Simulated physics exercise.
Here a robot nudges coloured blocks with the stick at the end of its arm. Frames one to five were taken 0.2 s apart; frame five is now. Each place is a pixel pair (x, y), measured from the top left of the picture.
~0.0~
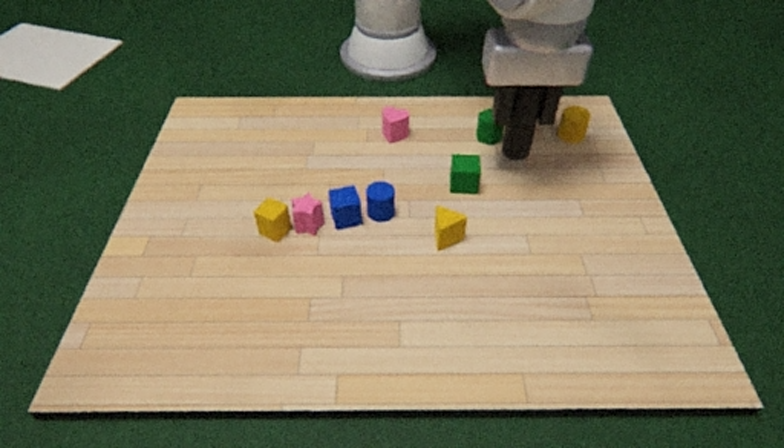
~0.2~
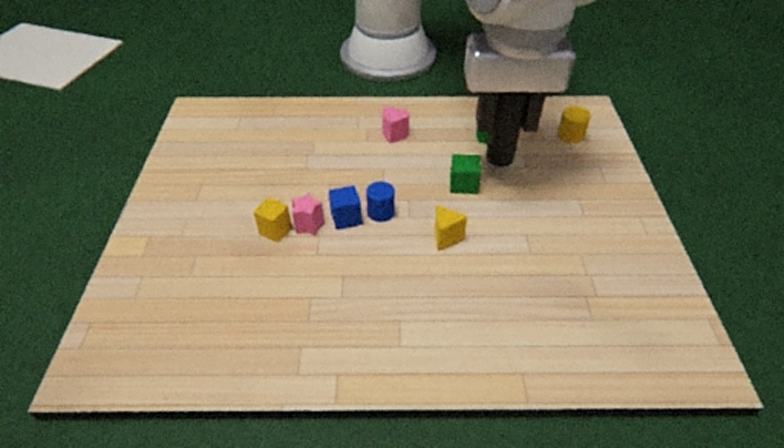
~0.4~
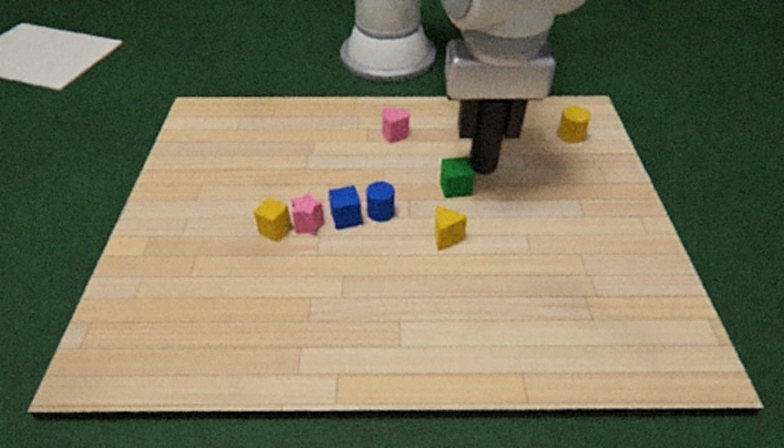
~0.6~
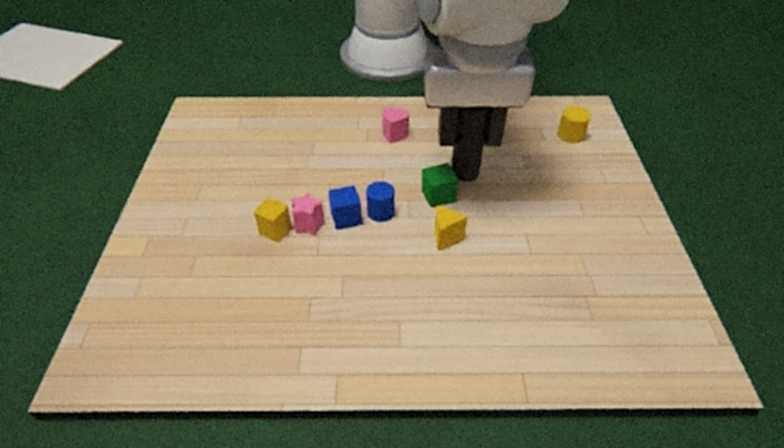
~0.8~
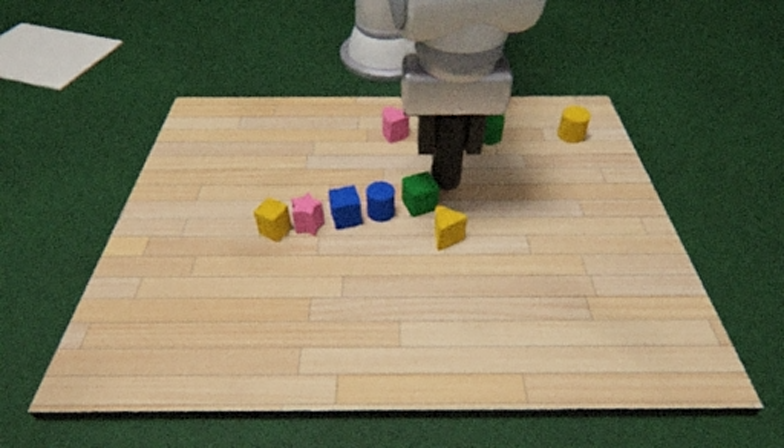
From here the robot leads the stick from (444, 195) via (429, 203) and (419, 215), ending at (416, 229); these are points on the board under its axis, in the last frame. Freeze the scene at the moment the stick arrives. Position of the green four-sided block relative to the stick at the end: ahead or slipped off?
Beside or behind, I predict.
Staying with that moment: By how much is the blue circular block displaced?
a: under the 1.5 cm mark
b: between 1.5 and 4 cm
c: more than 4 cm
Answer: B.
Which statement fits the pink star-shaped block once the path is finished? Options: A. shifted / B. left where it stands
I'll go with A - shifted.
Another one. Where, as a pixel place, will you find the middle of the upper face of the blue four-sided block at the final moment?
At roughly (325, 197).
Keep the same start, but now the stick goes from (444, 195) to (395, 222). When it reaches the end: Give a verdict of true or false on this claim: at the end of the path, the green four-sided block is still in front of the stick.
This is true.
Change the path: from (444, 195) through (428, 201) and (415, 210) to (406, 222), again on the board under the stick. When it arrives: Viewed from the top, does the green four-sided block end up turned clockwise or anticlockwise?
With the clock.
On the path given first. Halfway along, stick (424, 195); blue four-sided block (336, 197); blue circular block (365, 194); green four-sided block (395, 194), turned 15° clockwise.
At the end, stick (417, 215); pink star-shaped block (295, 204); blue four-sided block (325, 197); blue circular block (355, 196); green four-sided block (381, 206), turned 50° clockwise.
